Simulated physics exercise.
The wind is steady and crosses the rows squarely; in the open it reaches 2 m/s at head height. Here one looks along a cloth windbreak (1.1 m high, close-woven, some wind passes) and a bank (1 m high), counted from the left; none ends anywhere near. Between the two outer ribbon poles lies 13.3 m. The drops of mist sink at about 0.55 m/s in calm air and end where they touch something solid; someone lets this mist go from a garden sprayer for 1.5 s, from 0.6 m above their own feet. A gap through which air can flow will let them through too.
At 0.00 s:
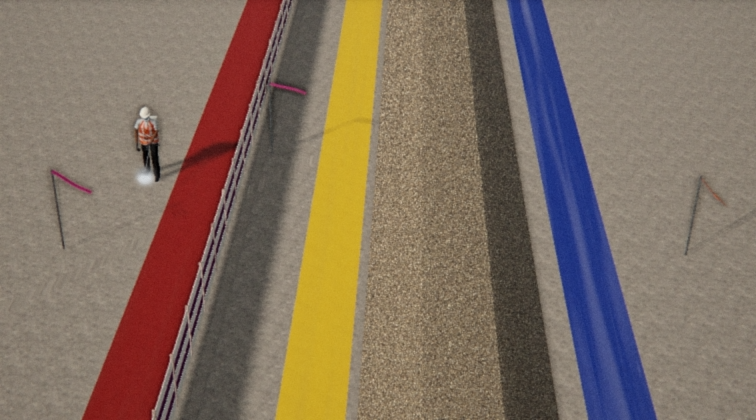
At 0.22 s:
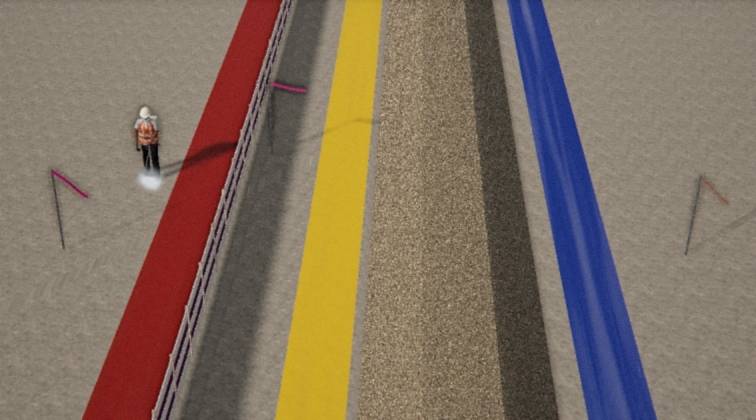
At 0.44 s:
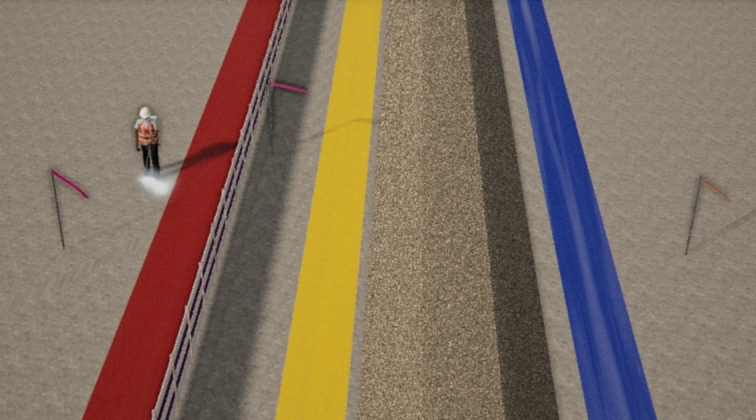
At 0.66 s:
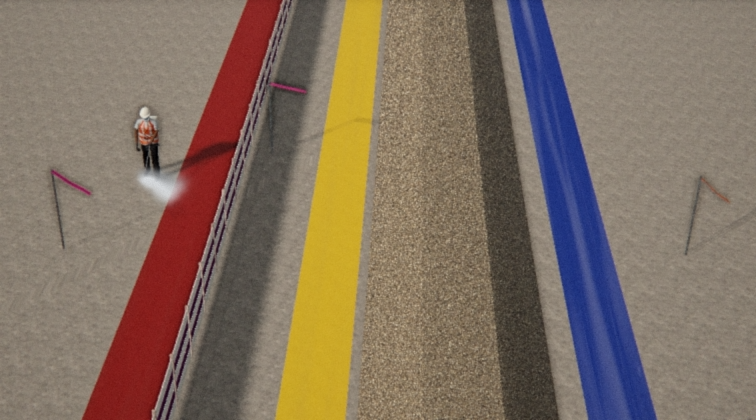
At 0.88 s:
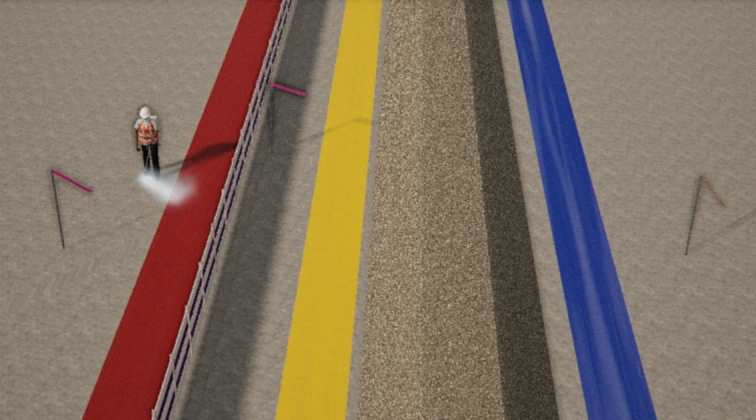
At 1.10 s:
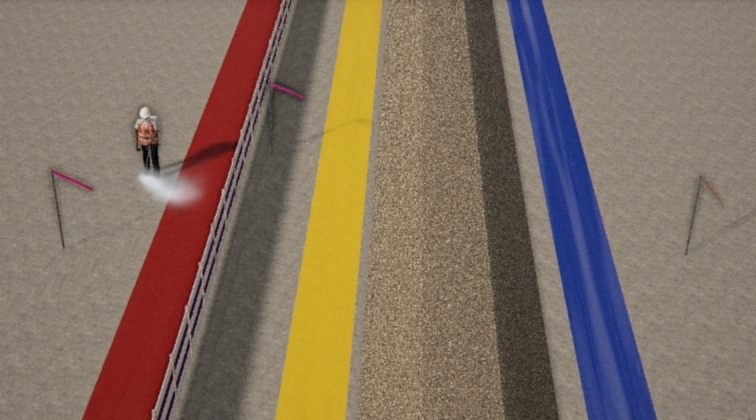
A person in an orange vest stood still left of a red strip while a small white puff appeared by their feet and spread rightward over the red, as pink ribbons on poles wavered slightly.
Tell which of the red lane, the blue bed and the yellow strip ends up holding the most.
The most ends up on the red one.
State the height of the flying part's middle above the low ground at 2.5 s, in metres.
I'd put it near 0.2 metres.
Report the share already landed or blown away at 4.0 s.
95 per cent.
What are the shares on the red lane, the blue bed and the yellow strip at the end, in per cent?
80 % red, 0 % blue, 0 % yellow.
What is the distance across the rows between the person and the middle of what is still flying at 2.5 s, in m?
The distance is close to 1.0 m.
After 2.5 s, 0 % lies on the blue bed, 63 % on the red lane and 0 % on the yellow strip; 76 % has touched down or left; the middle of what still flies is 0.2 m above the low ground, near (198, 193).
After 4.0 s, 0 % lies on the blue bed, 78 % on the red lane and 0 % on the yellow strip; 97 % has touched down or left.
After 8.0 s, 0 % lies on the blue bed, 78 % on the red lane and 0 % on the yellow strip; 100 % has touched down or left.
After 20.0 s, 0 % lies on the blue bed, 78 % on the red lane and 0 % on the yellow strip; 100 % has touched down or left.
After 45.0 s, 0 % lies on the blue bed, 78 % on the red lane and 0 % on the yellow strip; 100 % has touched down or left.
